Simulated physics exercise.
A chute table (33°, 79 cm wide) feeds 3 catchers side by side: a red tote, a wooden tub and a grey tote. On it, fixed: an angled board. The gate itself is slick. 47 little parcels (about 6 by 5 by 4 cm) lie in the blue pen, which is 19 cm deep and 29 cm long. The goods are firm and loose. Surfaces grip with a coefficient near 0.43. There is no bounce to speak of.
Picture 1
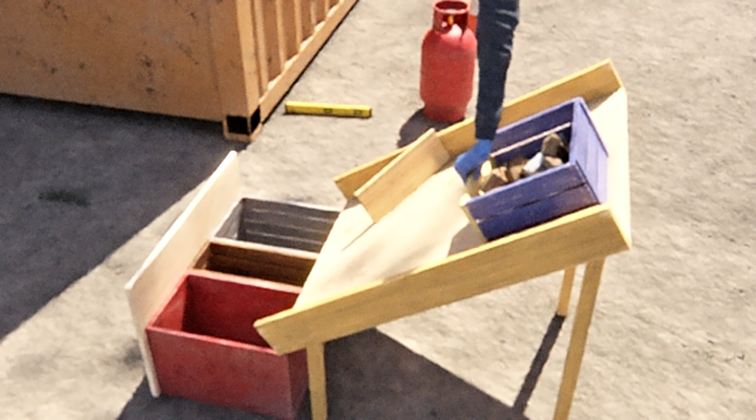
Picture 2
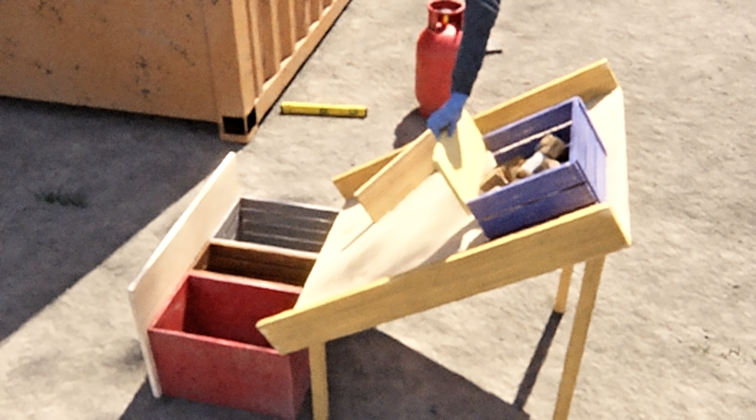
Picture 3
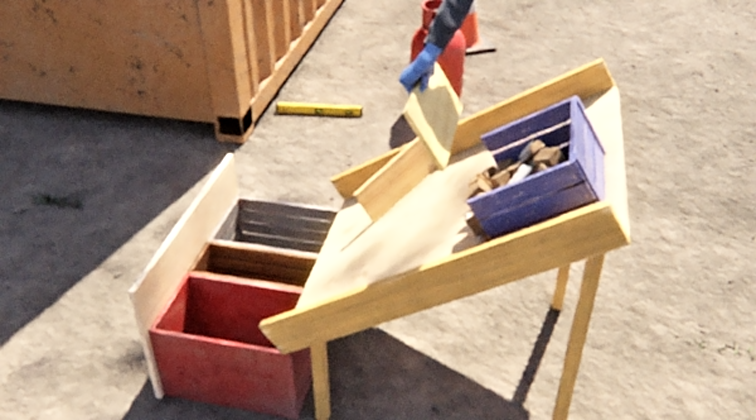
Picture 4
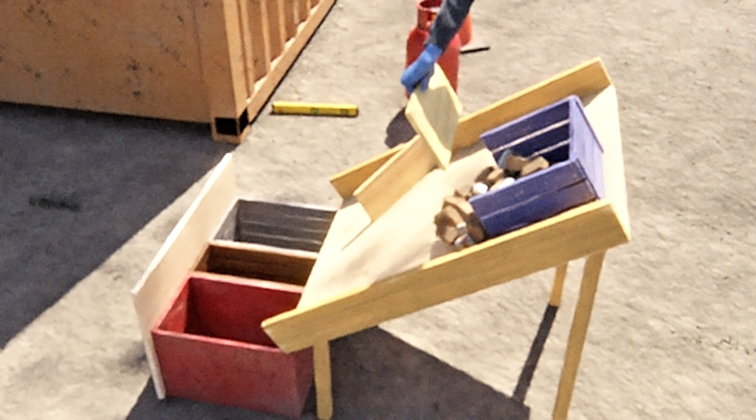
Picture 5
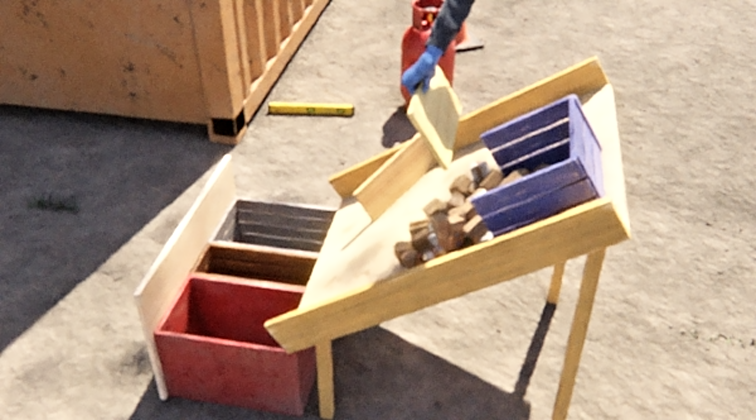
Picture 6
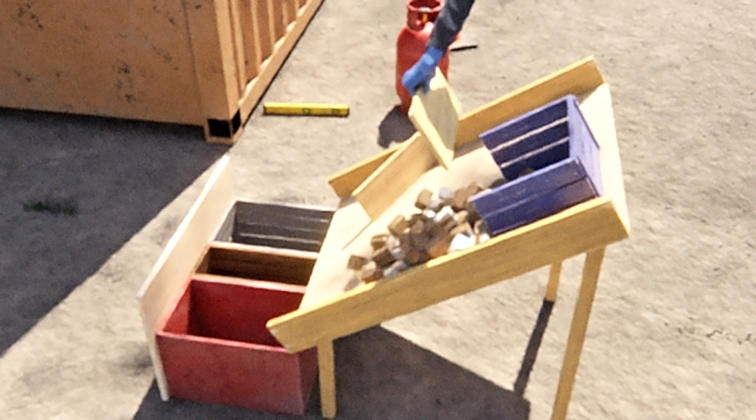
A blue-gloved hand lifted a board away from the front of the blue pen on the sloping table, and the small brown and grey parcels tumbled out, spreading down the slope to the left.
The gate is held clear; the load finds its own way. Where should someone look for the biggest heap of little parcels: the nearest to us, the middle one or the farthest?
Look in the nearest one, the red tote.
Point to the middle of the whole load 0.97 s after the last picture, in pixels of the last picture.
Near (226, 348).
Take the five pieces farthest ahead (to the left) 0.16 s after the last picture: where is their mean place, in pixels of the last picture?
Around (315, 277).
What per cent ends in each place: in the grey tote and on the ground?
About 0 and 0 per cent.
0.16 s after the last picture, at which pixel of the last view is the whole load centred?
At about (399, 250).
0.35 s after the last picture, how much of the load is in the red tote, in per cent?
Some 15 per cent by then.
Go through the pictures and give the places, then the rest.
In the first frame (each is followed by its nearest rim corner in this view), blue pen, (569, 164); red tote, (284, 354); none out.
Blue pen, (569, 163), in the second frame.
Blue pen, (569, 162); 7 out, in the third frame.
Blue pen, (570, 161); 18 out, in the fourth frame.
Blue pen, (570, 160); 29 out, the lowest parcel at (404, 251), in the fifth frame.
Blue pen, (570, 159); red tote, (295, 352); 36 out, the lowest parcel at (357, 262), in the sixth frame.
Then, 0.16 s after the last picture, 3 still in the blue pen, 1 in the red tote and 43 on the slope.
Then, 0.35 s after the last picture, 8 in the red tote, 4 in the wooden tub, 29 on the slope and 6 in the air.
Then, 0.62 s after the last picture, 23 in the red tote, 10 in the wooden tub, 1 in the grey tote, 7 on the slope and 6 in the air.
When it is over (0.97 s after the last picture), 33 in the red tote, 13 in the wooden tub and 1 in the grey tote.
